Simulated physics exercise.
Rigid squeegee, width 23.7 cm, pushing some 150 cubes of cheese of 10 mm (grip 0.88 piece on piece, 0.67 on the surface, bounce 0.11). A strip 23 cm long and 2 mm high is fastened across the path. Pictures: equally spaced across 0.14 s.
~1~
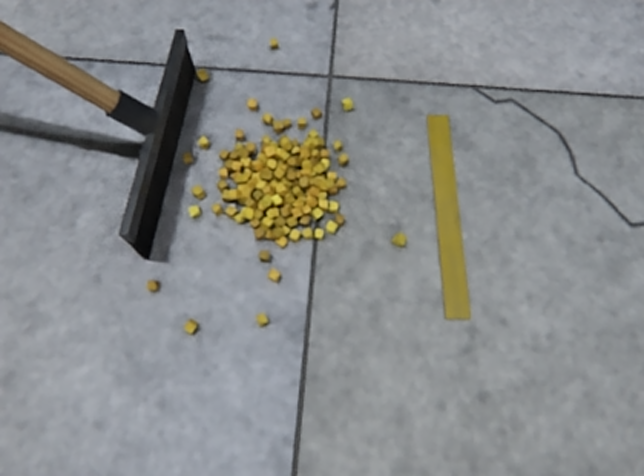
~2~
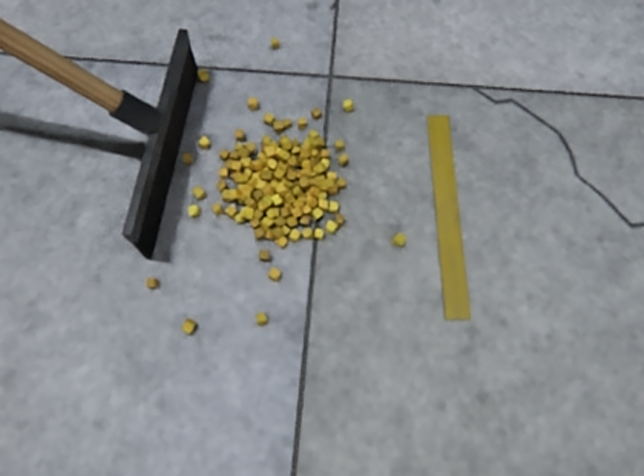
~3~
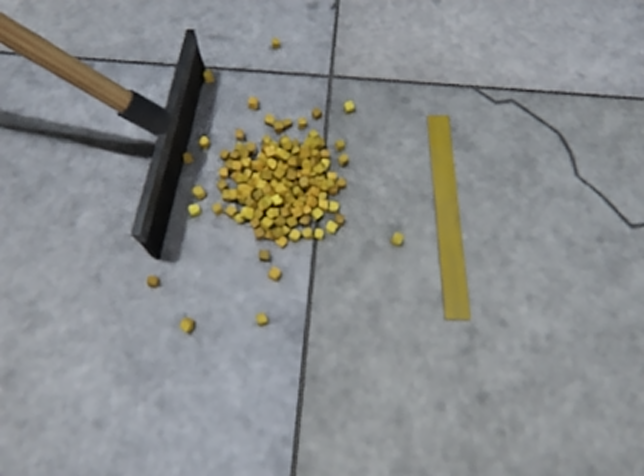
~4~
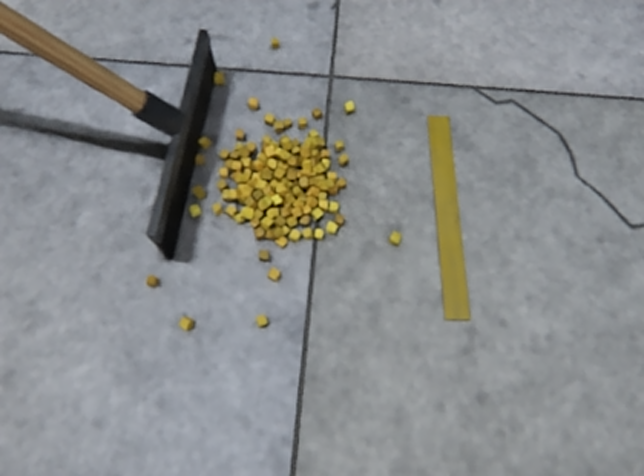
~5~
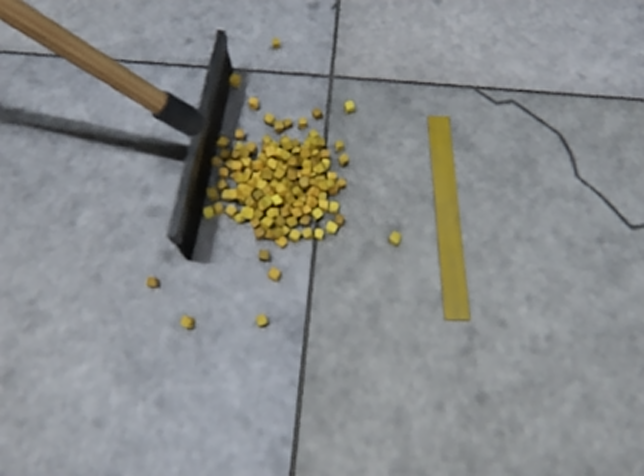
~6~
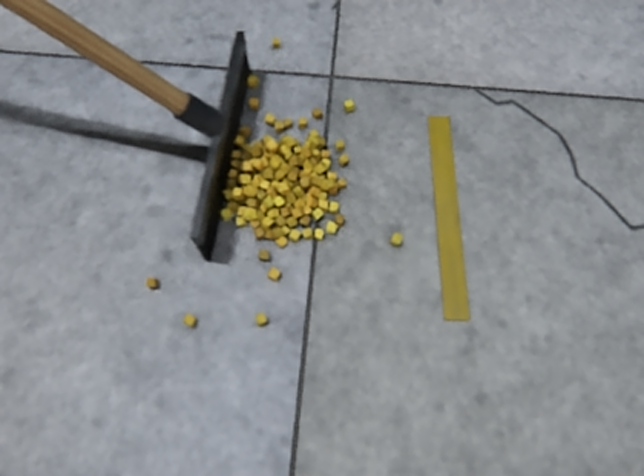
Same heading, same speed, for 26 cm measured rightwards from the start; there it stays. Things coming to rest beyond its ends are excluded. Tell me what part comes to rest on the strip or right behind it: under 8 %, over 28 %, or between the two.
A sizable share ends up on or behind the strip.
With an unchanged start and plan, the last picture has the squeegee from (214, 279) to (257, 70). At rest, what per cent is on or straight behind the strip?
Result: Exceeds 50.
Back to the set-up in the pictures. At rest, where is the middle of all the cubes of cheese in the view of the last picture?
Around (453, 204).
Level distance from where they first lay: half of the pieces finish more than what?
That works out to roughly 20 centimetres.
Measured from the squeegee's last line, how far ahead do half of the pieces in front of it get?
About 5 cm from the line.
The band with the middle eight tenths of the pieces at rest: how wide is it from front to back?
It covers around 22 cm.
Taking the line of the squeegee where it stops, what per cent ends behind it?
Some 5 percent.
Then, 0.18 s after the last picture, squeegee 20 cm from its start, spill 21 cm wide; elsewhere 100 %.
Then, 0.36 s after the last picture, squeegee 26 cm from its start, spill 24 cm wide; on or straight behind the strip 55 %, elsewhere 45 %.
Then, 0.51 s after the last picture, squeegee 26 cm from its start, spill 25 cm wide; on or straight behind the strip 55 %, elsewhere 45 %.
In the end, on or straight behind the strip 55 %, elsewhere 45 %.
